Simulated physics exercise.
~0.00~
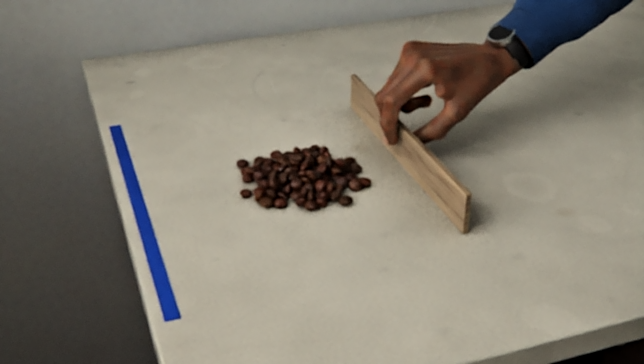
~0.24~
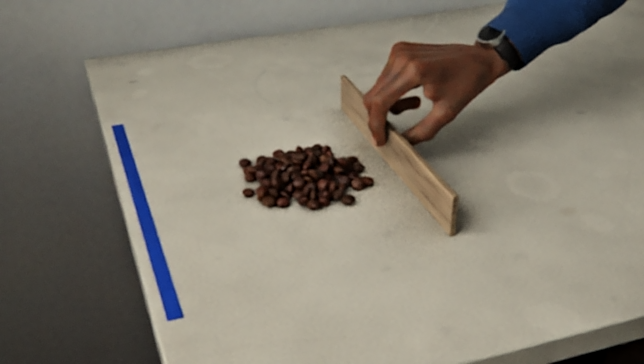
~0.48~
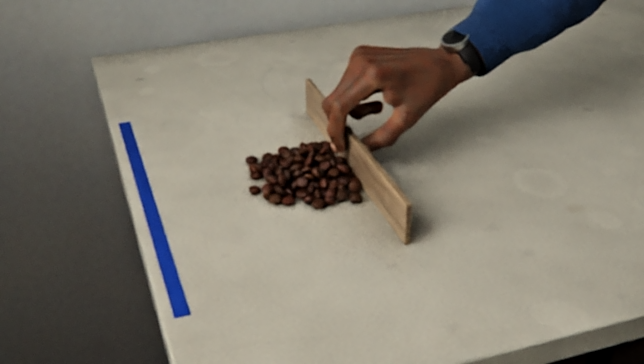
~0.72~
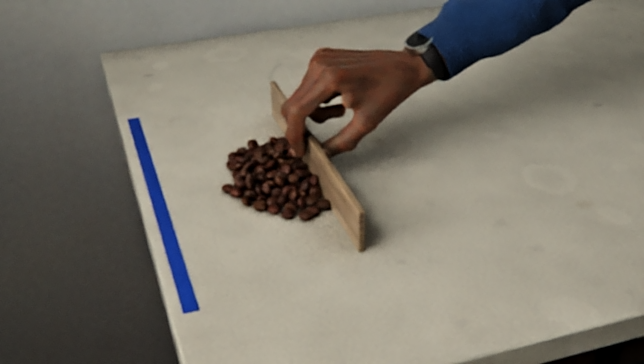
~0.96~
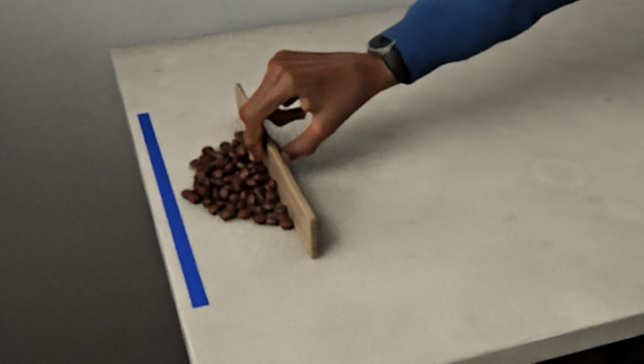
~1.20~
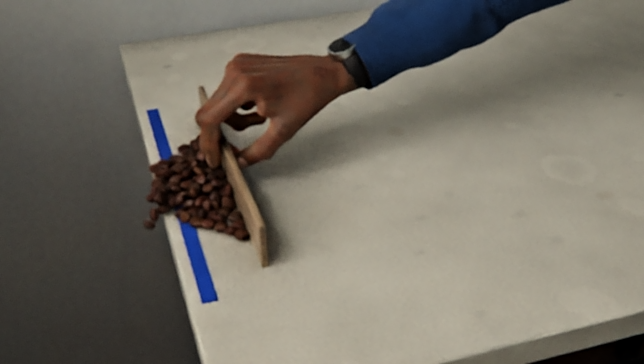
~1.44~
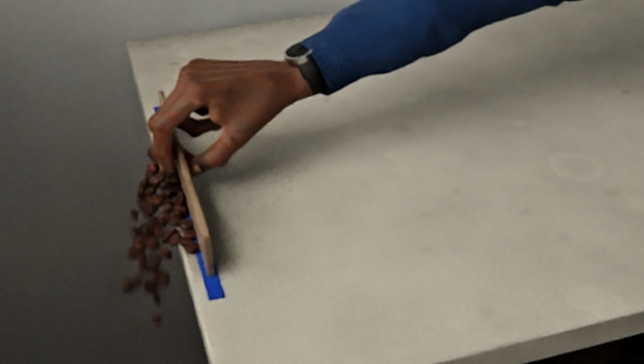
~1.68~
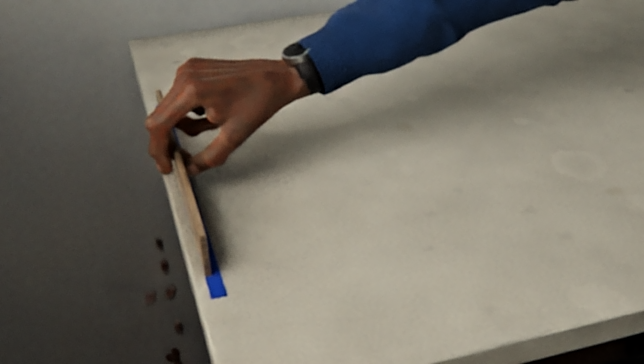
At first, a hand in a blue sleeve and dark watch holds a thin strip of wood upright on a pale tabletop, to the right of a heap of dark brown beans. The strip slides left and meets the heap, which then moves along with it toward a line of blue tape near the table's left edge. The beans spread over the tape, and the front ones reach the edge. As the strip arrives at the tape, the beans spill over in a cluster. It ends with the strip stopped at the tape and the last visible beans falling below the edge.
